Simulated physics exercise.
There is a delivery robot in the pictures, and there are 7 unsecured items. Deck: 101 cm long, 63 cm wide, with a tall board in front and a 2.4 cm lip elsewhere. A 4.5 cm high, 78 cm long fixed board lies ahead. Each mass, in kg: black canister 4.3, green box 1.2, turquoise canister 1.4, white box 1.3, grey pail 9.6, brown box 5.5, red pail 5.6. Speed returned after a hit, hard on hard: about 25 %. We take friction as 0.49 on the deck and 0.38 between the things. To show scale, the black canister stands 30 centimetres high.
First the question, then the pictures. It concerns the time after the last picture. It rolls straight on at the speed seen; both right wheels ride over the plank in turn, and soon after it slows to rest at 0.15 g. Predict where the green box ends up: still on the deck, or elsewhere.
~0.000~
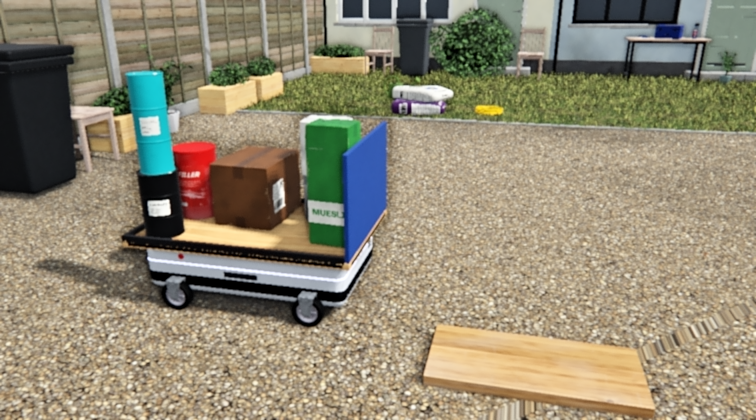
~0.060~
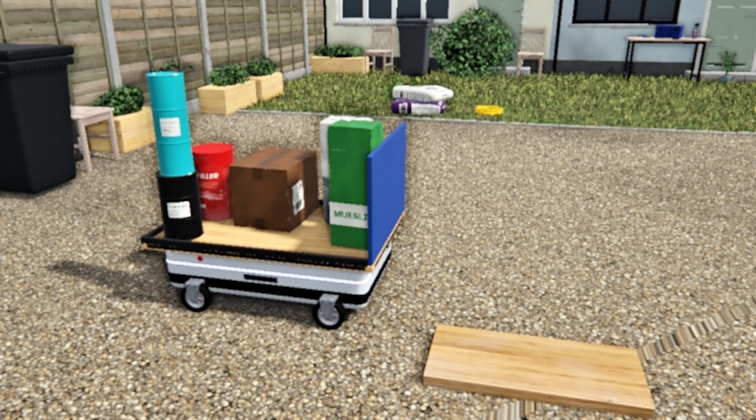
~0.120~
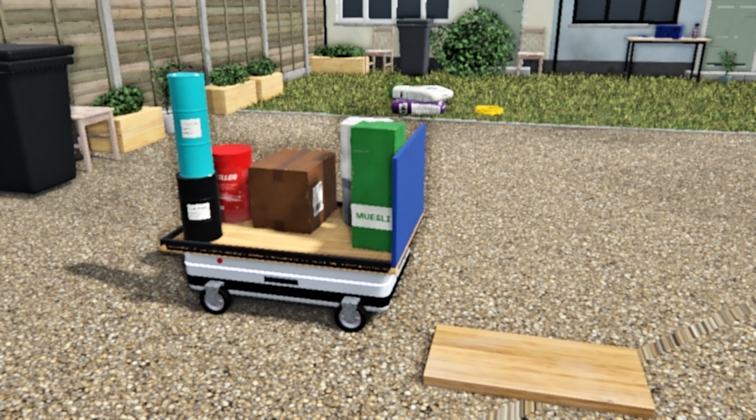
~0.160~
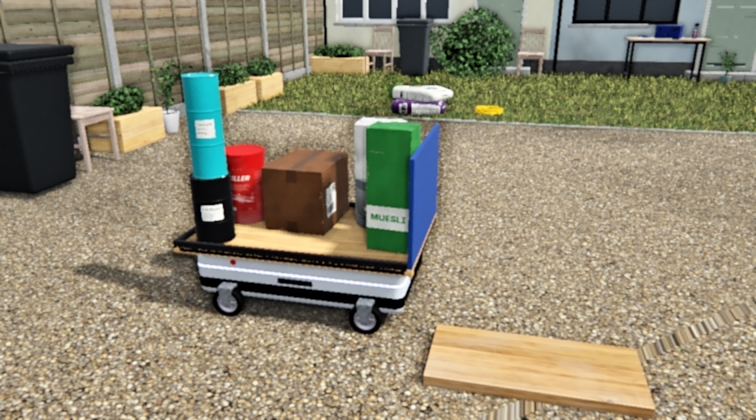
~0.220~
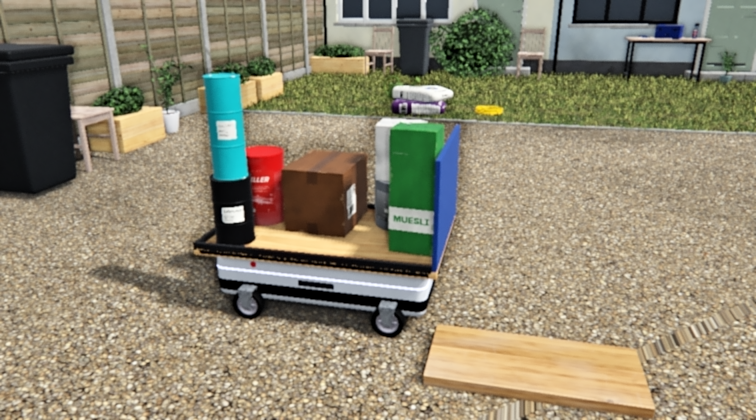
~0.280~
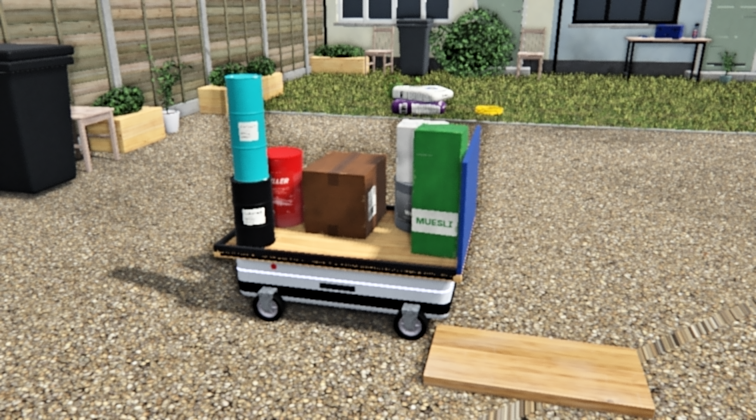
The green box ends up still there.
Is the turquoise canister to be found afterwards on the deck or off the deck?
Turquoise canister: Goes out of bounds.
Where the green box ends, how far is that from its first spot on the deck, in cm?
Some 18 cm.
Around 0.68 s, 109 cm covered; green box at 27° to upright near (575, 180); white box shifted 9 cm; turquoise canister at 5° to upright.
Around 1.08 s, 173 cm covered; green box at 38° to upright near (742, 204); turquoise canister at 32° to upright; black canister at 15° to upright.
Around 1.48 s, 236 cm covered; turquoise canister now off the deck; green box at 37° to upright; black canister at 11° to upright.
Around 2.18 s, 302 cm covered; green box at 36° to upright; black canister at 69° to upright; white box shifted 9 cm.
Finally (3.2 s), off the deck, turquoise canister; on their side or leaning hard on the deck, black canister and green box; the other 4 still in place (within 10 cm).
